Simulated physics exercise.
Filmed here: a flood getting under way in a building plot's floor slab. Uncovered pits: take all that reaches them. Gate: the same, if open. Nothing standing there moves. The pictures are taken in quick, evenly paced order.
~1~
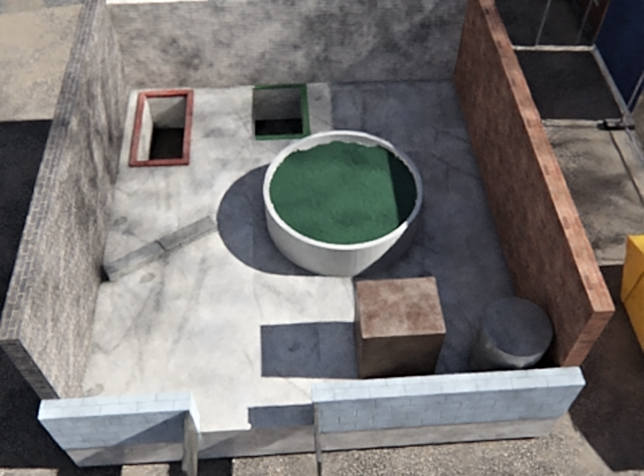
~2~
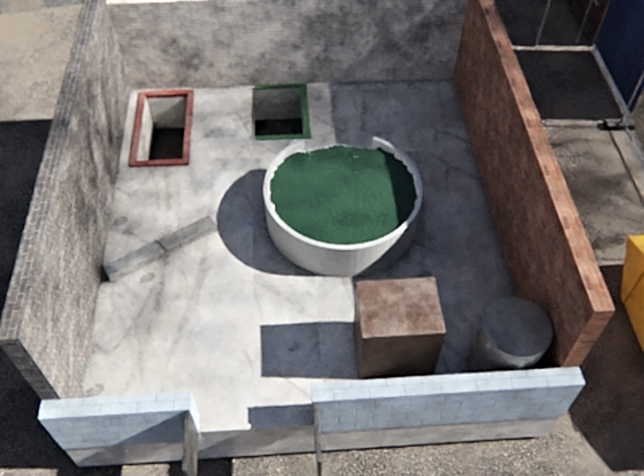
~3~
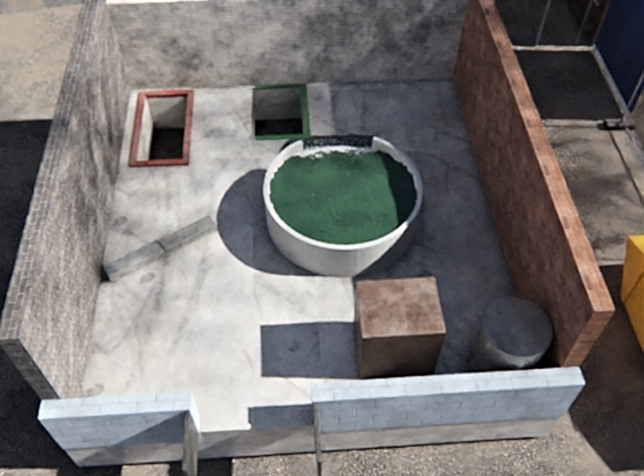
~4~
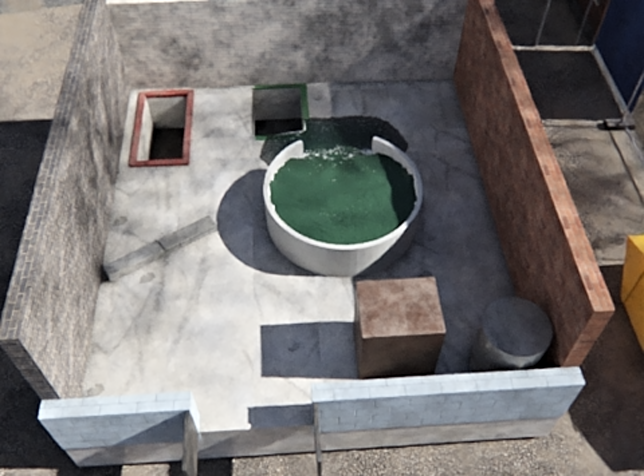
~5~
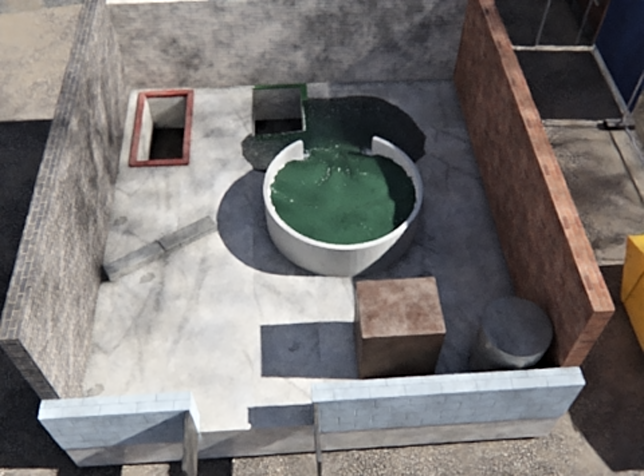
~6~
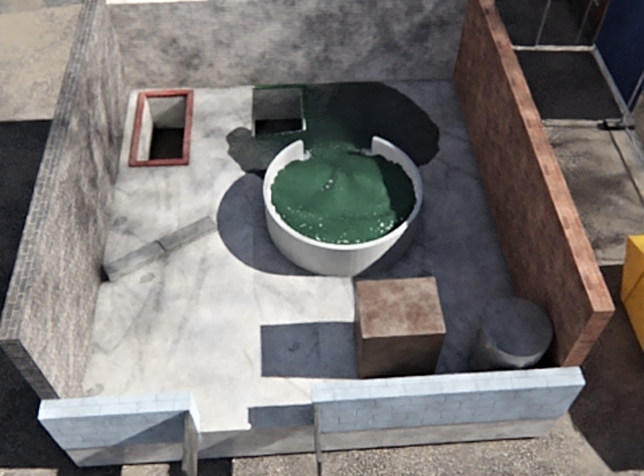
Dark green water in a round white tank breaks out through a gap in its far rim and spreads over a pale walled slab, seen from a high, still viewpoint. Red-edged and green-edged pits lie behind to the left, with a brown block and grey cylinder at front right. The water fans out both ways behind the tank, reaching around the green-edged pit, while the surface inside ripples.
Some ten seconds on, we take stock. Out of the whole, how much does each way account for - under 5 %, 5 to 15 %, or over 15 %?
My prediction: The gate is a minor outlet here - below five per cent, the red pit is a minor outlet here - below five per cent, the green pit is a major outlet here - beyond fifteen per cent.
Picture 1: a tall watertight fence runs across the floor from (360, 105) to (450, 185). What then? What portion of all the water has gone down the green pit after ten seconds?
Share for the green pit - 55 percent.
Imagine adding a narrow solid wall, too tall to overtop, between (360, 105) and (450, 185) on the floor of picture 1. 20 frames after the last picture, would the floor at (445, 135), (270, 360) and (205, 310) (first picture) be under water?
Result in the order given: Drowned, unaffected, unaffected.
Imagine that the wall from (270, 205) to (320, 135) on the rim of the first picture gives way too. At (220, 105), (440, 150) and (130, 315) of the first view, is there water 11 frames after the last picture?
In the order asked: Sodden, out of reach, sodden.
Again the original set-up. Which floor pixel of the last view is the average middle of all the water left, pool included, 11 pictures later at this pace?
It is around (352, 172).
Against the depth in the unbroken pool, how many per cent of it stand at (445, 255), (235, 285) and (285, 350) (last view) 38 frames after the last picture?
In that order: 8, 0 and 0 per cent.
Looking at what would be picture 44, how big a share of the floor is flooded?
That comes to about 45 per cent.
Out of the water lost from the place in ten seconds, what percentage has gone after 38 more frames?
I'd say about 80 per cent.
A moment on, water covers 20 % of the floor; the gate 0 %, the red pit 0 %, the green pit 7 %.
Next, water covers 20 % of the floor; the gate 0 %, the red pit 0 %, the green pit 16 %.
Then, water covers 35 % of the floor; the gate 0 %, the red pit 0 %, the green pit 26 %.
Later, water covers 45 % of the floor; the gate 0 %, the red pit 0 %, the green pit 37 %.
In the end, water covers 60 % of the floor; the gate 0 %, the red pit 0 %, the green pit 45 %.
